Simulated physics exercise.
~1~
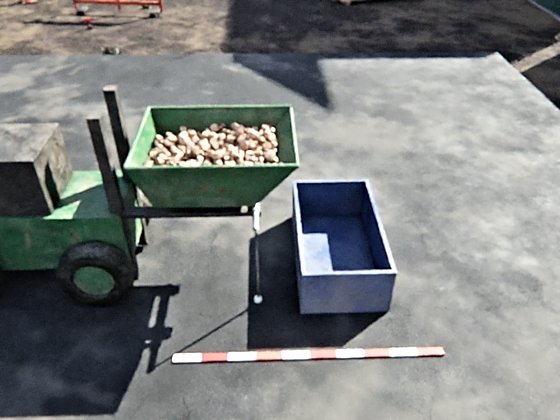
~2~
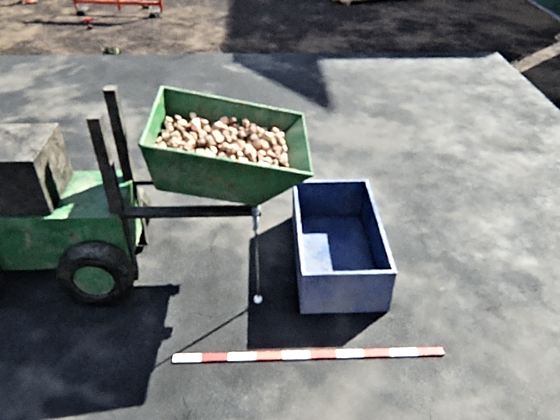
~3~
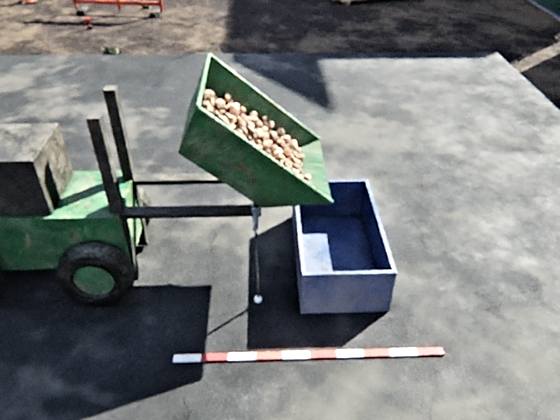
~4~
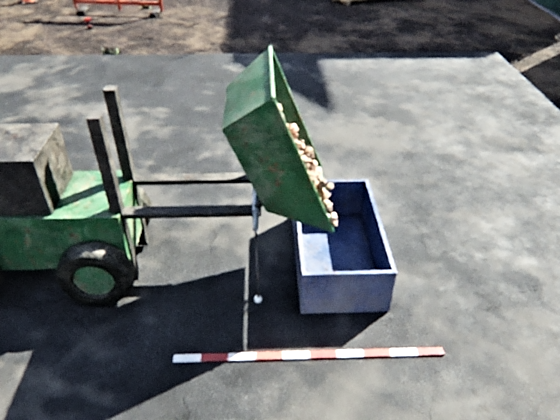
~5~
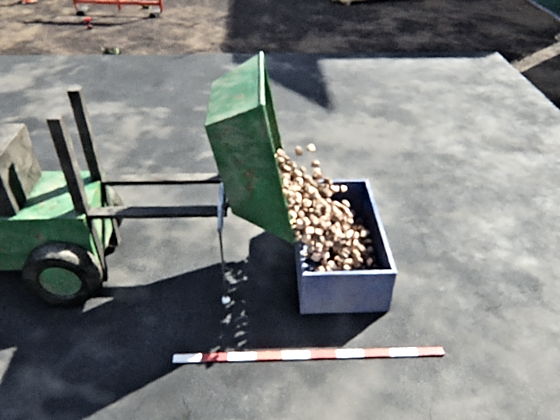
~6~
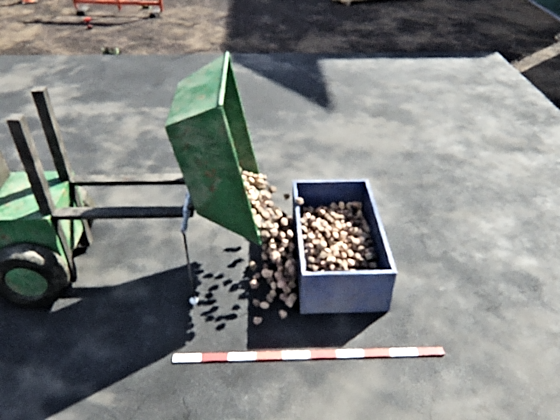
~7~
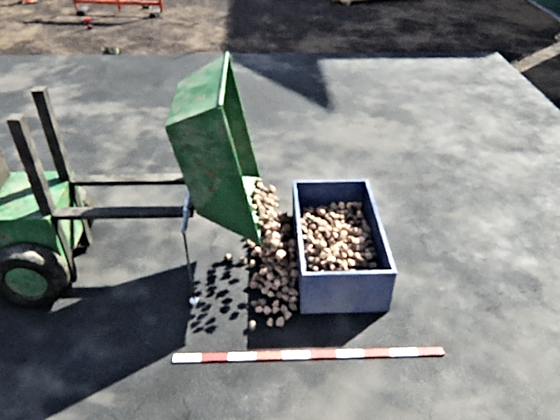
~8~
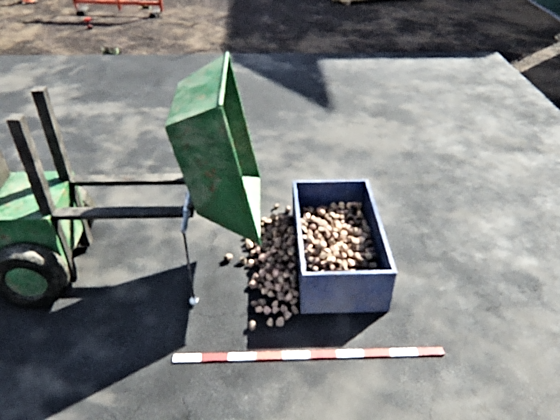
On sunlit tarmac, a green forklift tipping stones into a blue bin while backing left, leaving some spilled on the ground.
